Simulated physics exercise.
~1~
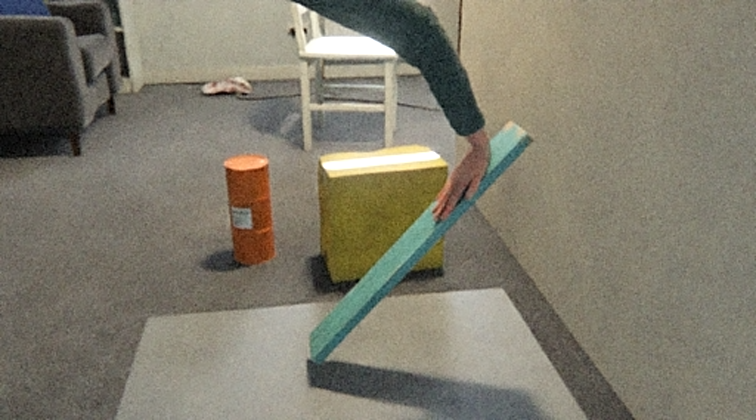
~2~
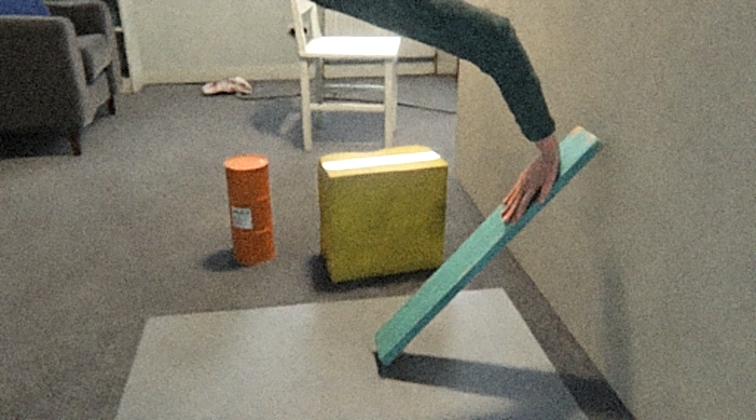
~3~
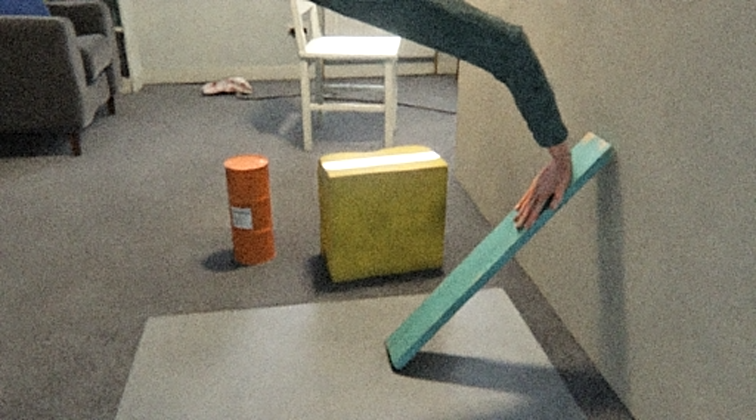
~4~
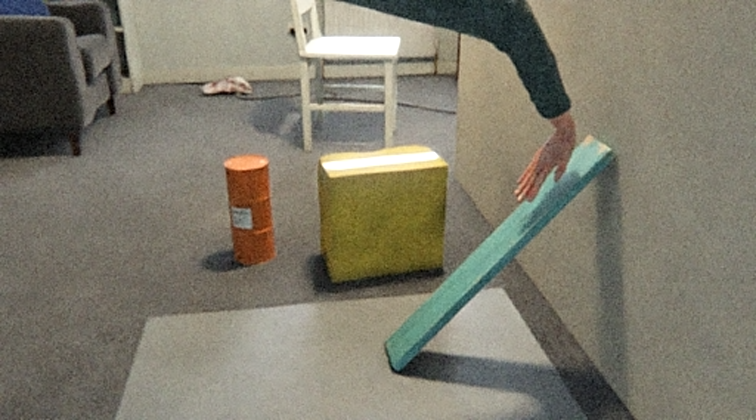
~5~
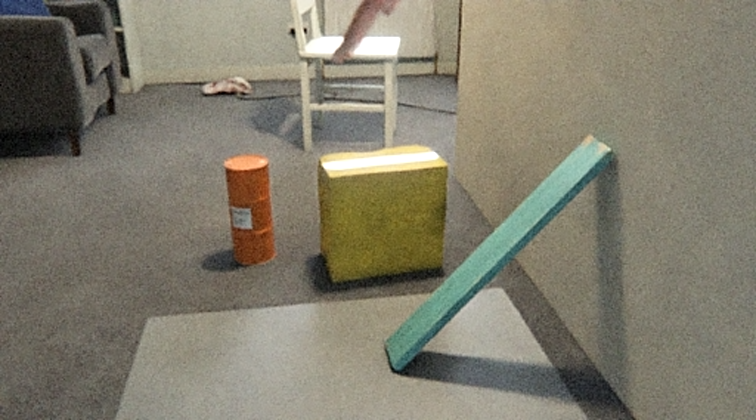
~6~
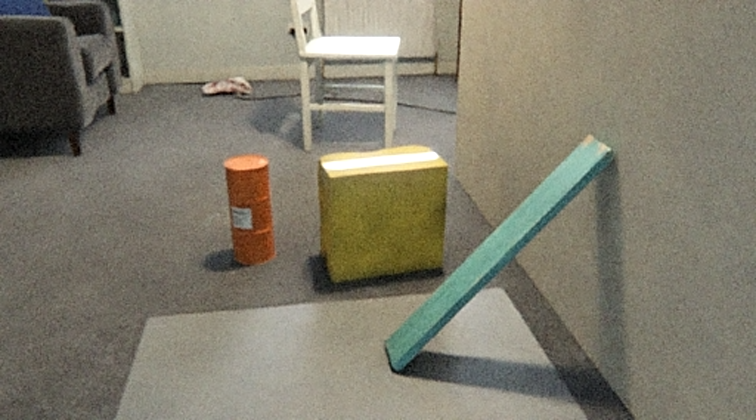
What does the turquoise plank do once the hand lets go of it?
It stays up, leaning against the wall.
A turquoise plank was held at a slant by a hand, which moved it to the right until its top rested against the wall. The hand then let go and drew away, and the plank stayed leaning there beside the yellow box and orange canister.
